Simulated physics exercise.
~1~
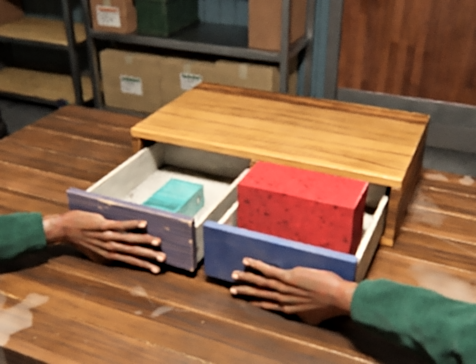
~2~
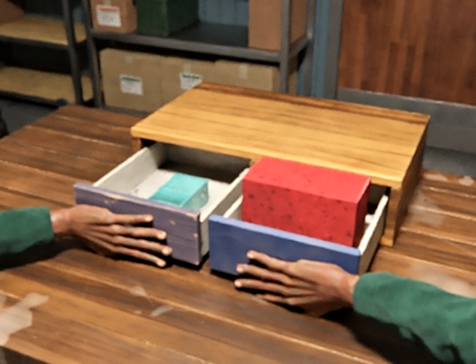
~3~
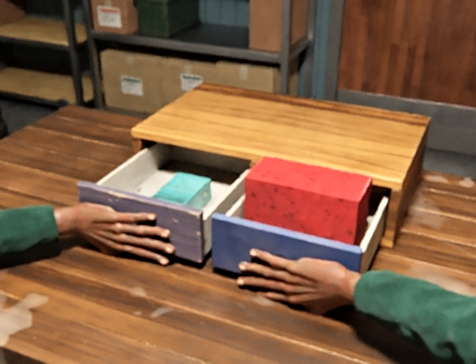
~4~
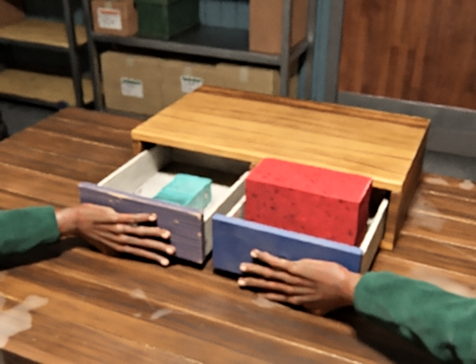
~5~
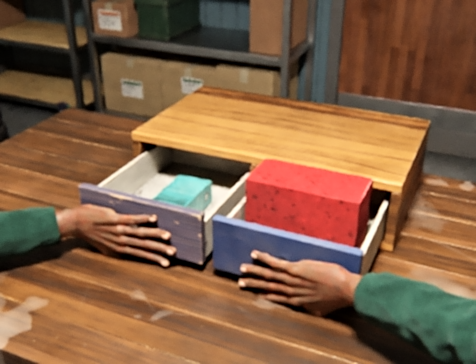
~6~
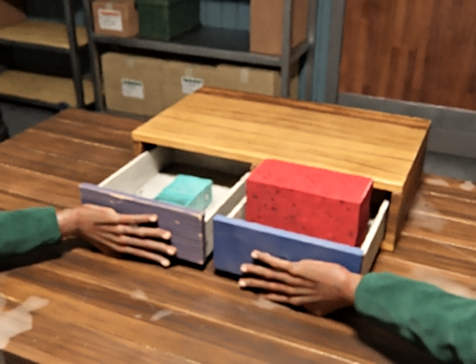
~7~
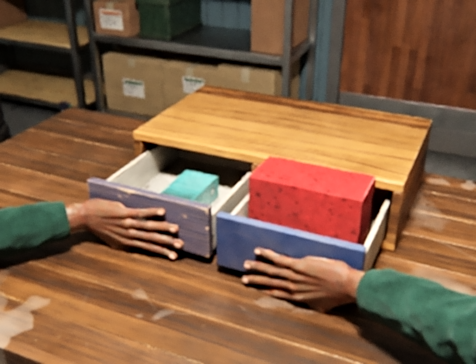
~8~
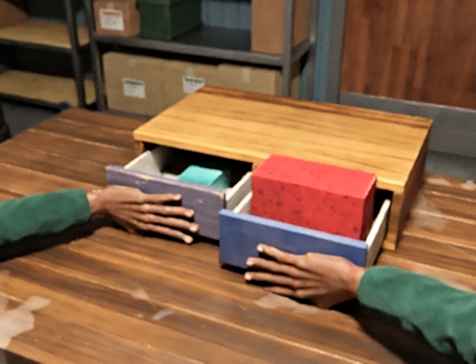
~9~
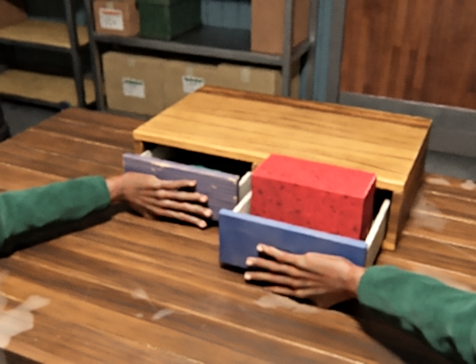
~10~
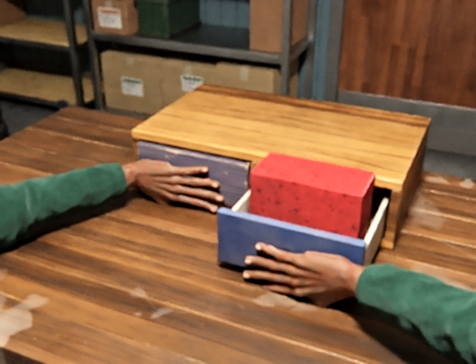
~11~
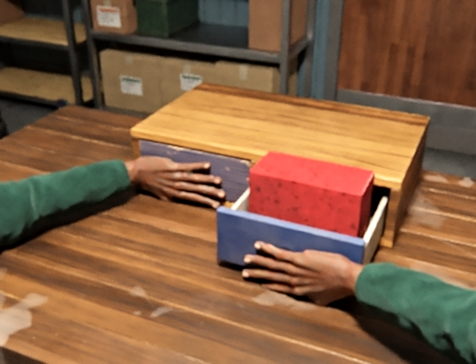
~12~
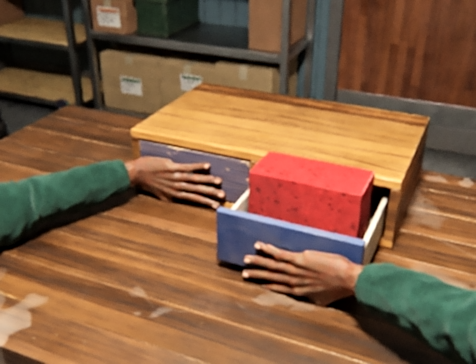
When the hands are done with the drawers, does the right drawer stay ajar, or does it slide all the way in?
The right drawer stays ajar with the red block standing in it, while the left drawer shuts flush with the cabinet.
We see two hands on the open drawers of a low wooden cabinet, the left holding a small turquoise box and the right a taller red block. The left drawer is pushed in until it shuts, while the right barely moves and remains open, the hand still on its front.
